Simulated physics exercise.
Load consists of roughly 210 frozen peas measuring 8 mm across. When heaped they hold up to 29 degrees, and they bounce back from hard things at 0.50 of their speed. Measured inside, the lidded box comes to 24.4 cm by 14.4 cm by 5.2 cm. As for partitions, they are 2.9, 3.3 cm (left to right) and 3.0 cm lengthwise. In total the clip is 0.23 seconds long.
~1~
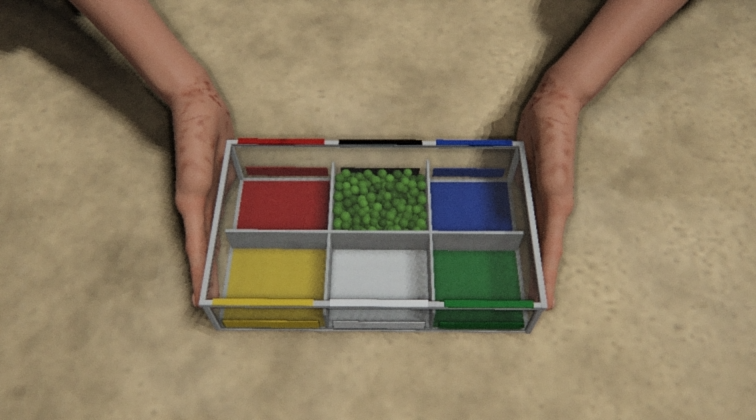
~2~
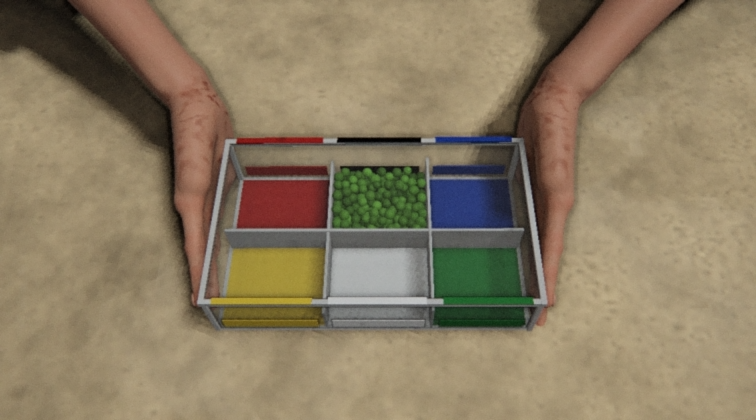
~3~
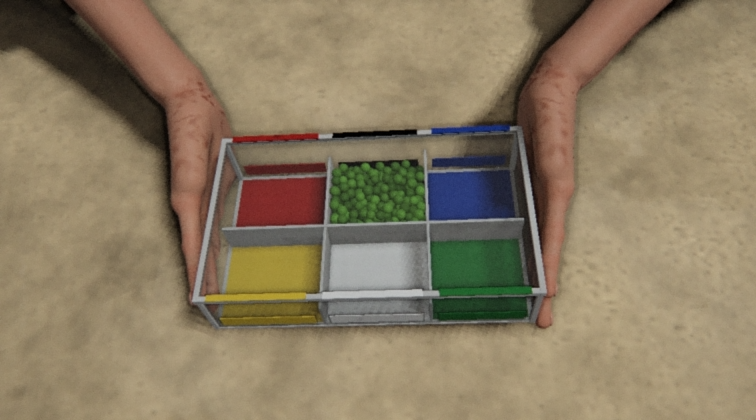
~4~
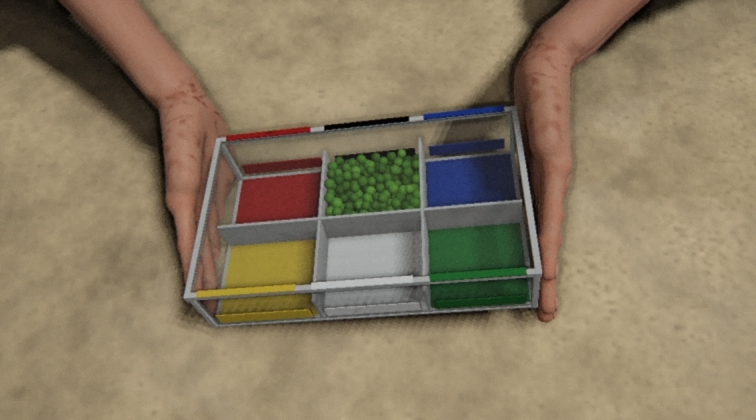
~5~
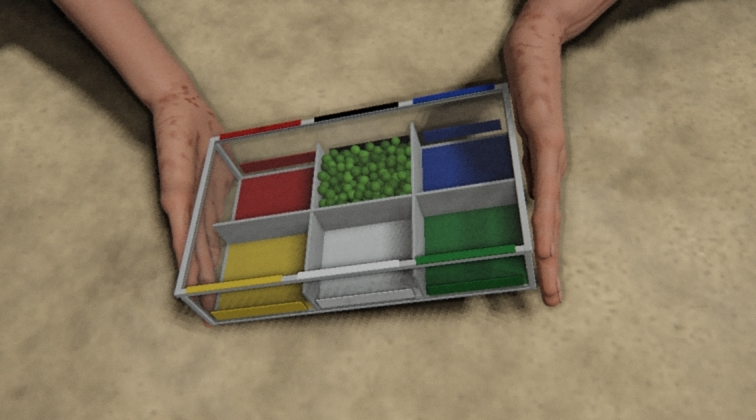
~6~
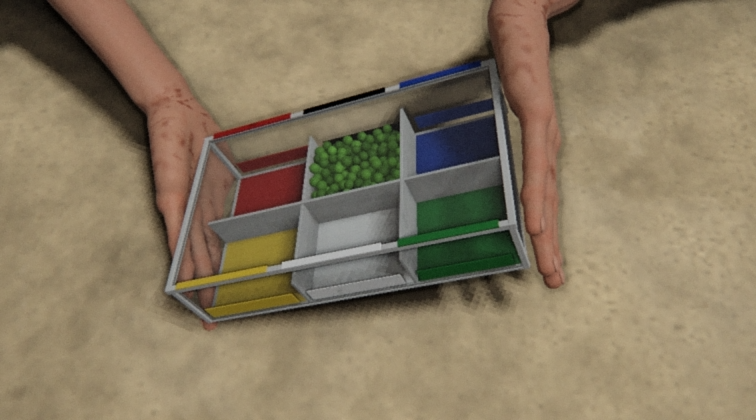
On a sandy, mottled surface, two hands hold a clear box with six coloured compartments, green balls filling the black-edged back middle one, and gradually tilt it, raising the right side while the balls stay in their compartment.
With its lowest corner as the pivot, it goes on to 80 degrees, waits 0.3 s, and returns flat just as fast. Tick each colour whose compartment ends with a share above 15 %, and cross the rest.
Red compartment: Tick. Blue compartment: Cross. Green compartment: Cross. Yellow compartment: Cross. White compartment: Cross. Black compartment: Tick.
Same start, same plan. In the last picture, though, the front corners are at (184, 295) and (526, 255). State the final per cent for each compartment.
Per cent at the finish: Red 60, blue 0, green 0, yellow 0, white 0, black 40.
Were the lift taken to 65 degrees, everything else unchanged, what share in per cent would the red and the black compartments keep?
Result - red 40 percent; black 60 percent.
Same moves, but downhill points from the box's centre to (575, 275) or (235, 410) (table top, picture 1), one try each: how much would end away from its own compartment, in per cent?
First try: About 50 percent; second try: About 70 percent.
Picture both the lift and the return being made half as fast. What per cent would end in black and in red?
Black 35 %; red 65 %.
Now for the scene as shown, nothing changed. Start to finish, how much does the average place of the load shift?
7.0 cm or thereabouts.
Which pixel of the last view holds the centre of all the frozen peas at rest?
Somewhere near (288, 201) in the last picture.
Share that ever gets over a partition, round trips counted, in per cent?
About 65 %.
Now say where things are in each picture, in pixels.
In the first picture, box tilt 0 degrees, front corners at (206, 301) and (540, 304); black 100 %.
In the second picture, box tilt 1 degrees, front corners at (204, 300) and (540, 300).
In the third picture, box tilt 5 degrees, front corners at (199, 298) and (540, 289), lowest corner left back.
In the fourth picture, box tilt 10 degrees, front corners at (191, 294) and (535, 270), lowest corner left back.
In the fifth picture, box tilt 16 degrees, front corners at (182, 291) and (525, 247), lowest corner left back.
In the sixth picture, box tilt 22 degrees, front corners at (172, 288) and (509, 222), lowest corner left back; black 100 %.
Then, 0.70 s after the last picture, tilt 80 degrees; red 55 %, black 45 %.
Then, 1.16 s after the last picture, tilt 43 degrees; red 65 %, black 35 %.
Then, 1.70 s after the last picture, tilt 0 degrees; red 65 %, black 35 %.
In the end, red 65 %, blue 0 %, green 0 %, yellow 0 %, white 0 %, black 35 %.
